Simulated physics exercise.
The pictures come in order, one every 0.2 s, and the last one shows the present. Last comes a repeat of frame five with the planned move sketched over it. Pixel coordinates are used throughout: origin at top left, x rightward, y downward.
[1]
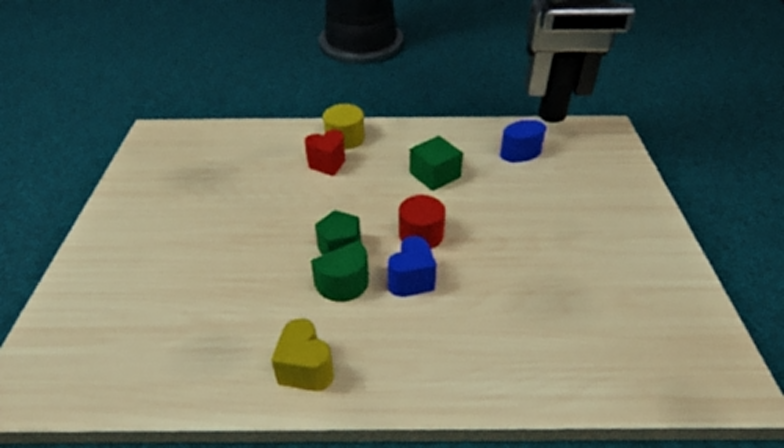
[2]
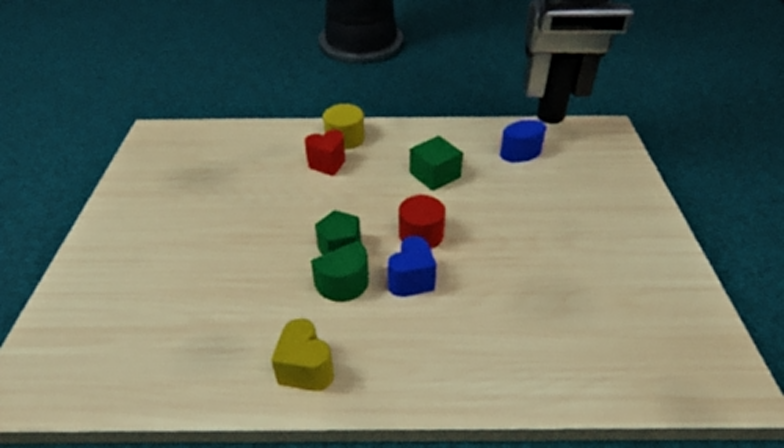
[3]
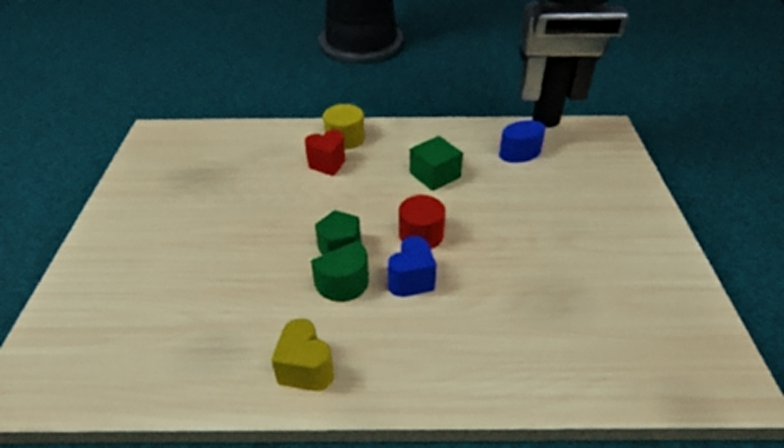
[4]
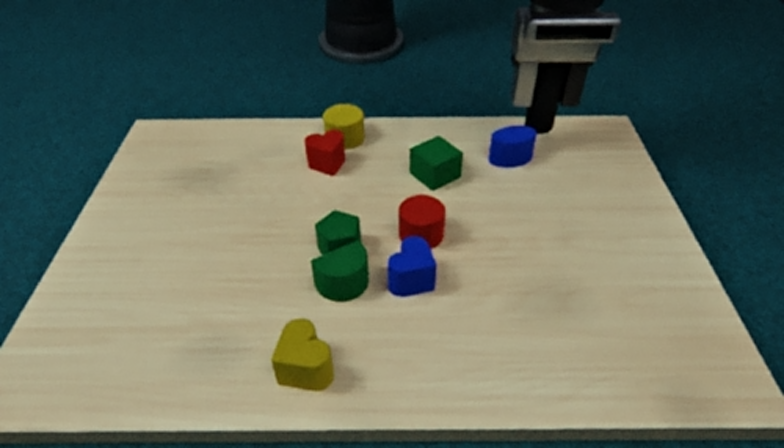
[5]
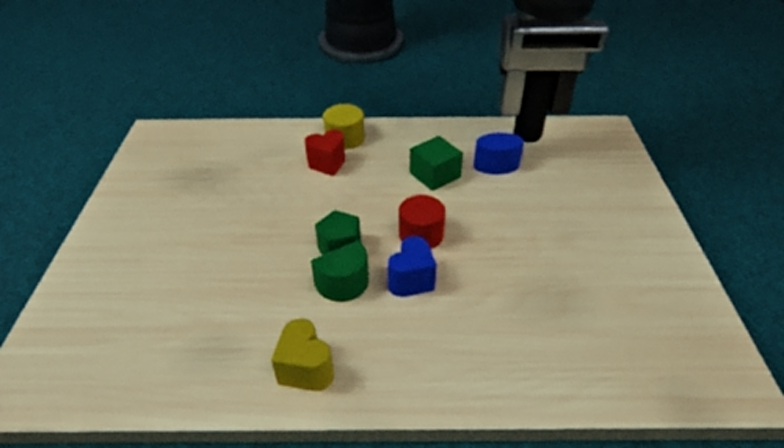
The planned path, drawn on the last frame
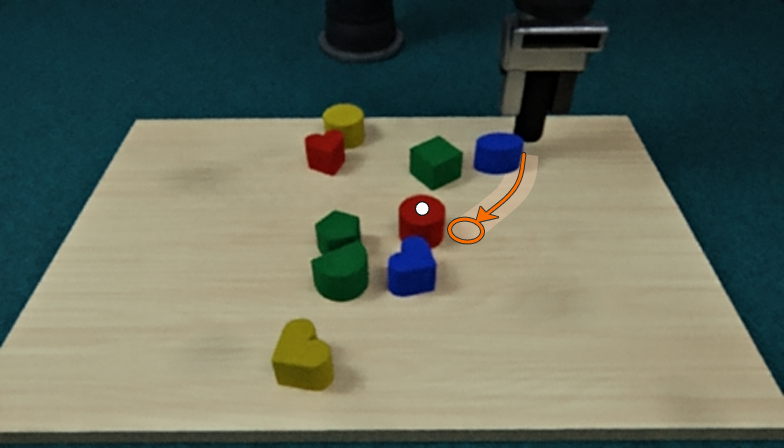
A robotic arm lowers its black rod and nudges the blue elliptical block slightly left.
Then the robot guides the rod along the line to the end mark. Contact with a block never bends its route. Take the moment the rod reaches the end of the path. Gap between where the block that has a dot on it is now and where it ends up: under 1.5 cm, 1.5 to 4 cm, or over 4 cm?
It shifts by less than 1.5 cm.
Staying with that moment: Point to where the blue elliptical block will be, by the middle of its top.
The answer is (484, 155).
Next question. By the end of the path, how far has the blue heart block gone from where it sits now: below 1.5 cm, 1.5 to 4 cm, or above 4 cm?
Its final spot will lie within 1.5 cm of the current one.
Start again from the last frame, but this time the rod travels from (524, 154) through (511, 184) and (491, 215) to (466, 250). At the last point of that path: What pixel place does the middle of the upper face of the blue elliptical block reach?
Pixel (479, 156).
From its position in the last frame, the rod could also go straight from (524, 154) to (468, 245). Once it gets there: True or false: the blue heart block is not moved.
That is true.
The drawn path runs from (524, 154) via (519, 181) and (497, 206), ending at (466, 230); the dot is on the red circle.
What follows on the original path. One third of the way, rod (522, 163); blue elliptical block (489, 152), turned 70° clockwise.
Two thirds of the way, rod (500, 188); blue elliptical block (484, 155), turned 95° clockwise.
At the end, rod (468, 212); blue heart block not moved; red circle not moved; blue elliptical block (484, 155), turned 95° clockwise.
